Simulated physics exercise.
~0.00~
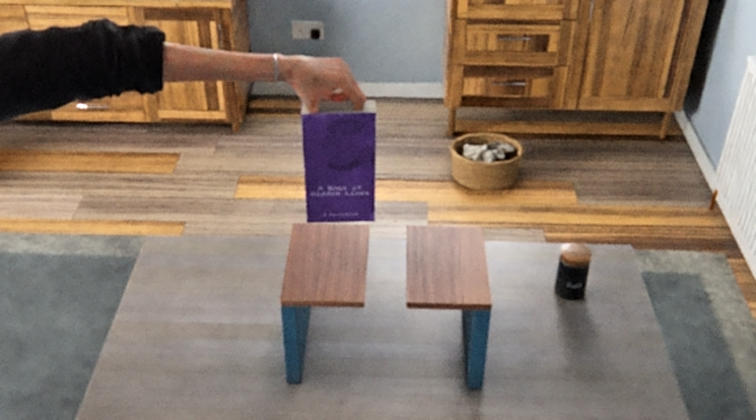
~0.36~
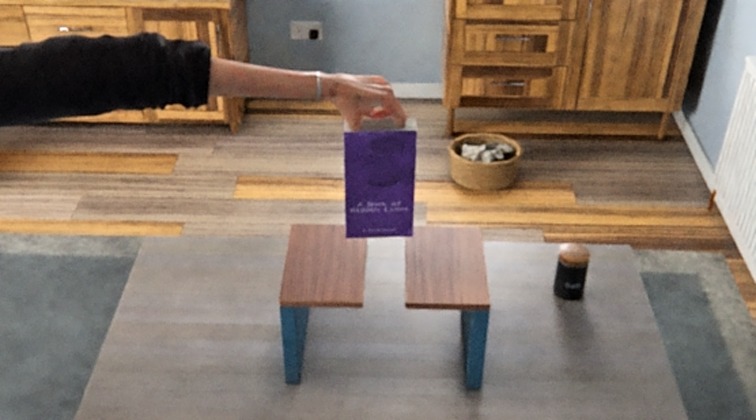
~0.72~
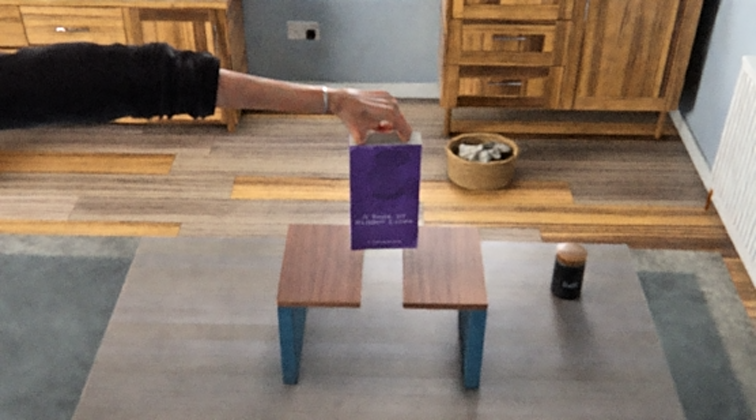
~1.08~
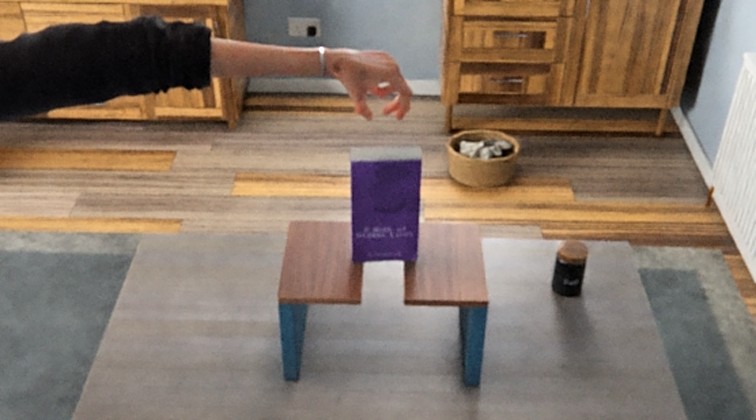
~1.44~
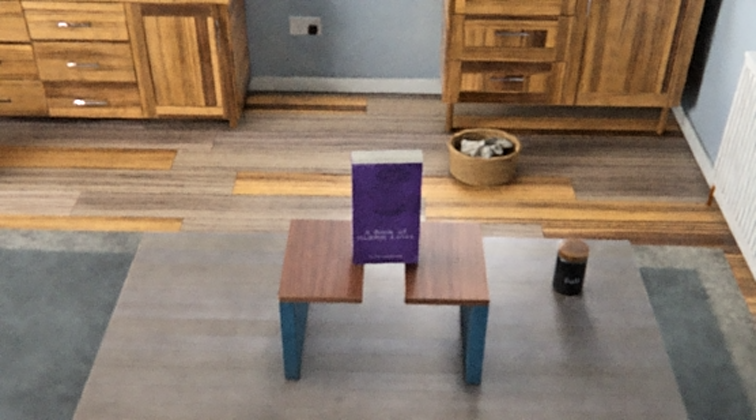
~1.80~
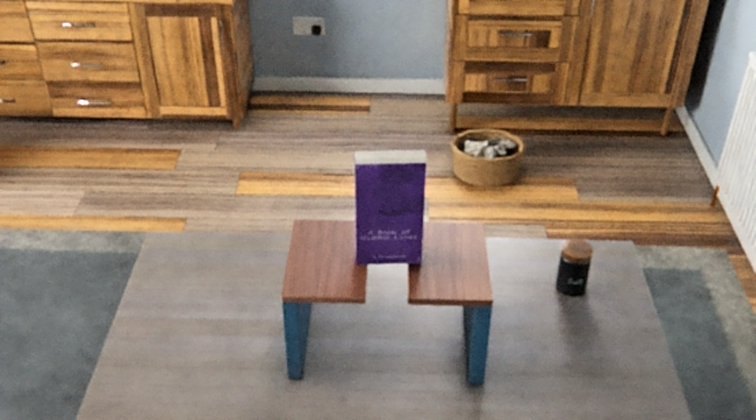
In a room with wooden cabinets and a plank floor, seen from slightly above, a grey table holds a stand made of two brown wooden ledges on blue supports, with a gap between them. A small black jar with a brown lid sits to the right, and a round basket rests on the floor behind. A hand reaching in from the left holds a purple book upright by its top, moves it right over the gap and lowers it. The hand lets go and withdraws. The book stays standing upright across the gap, held up by the ledges.
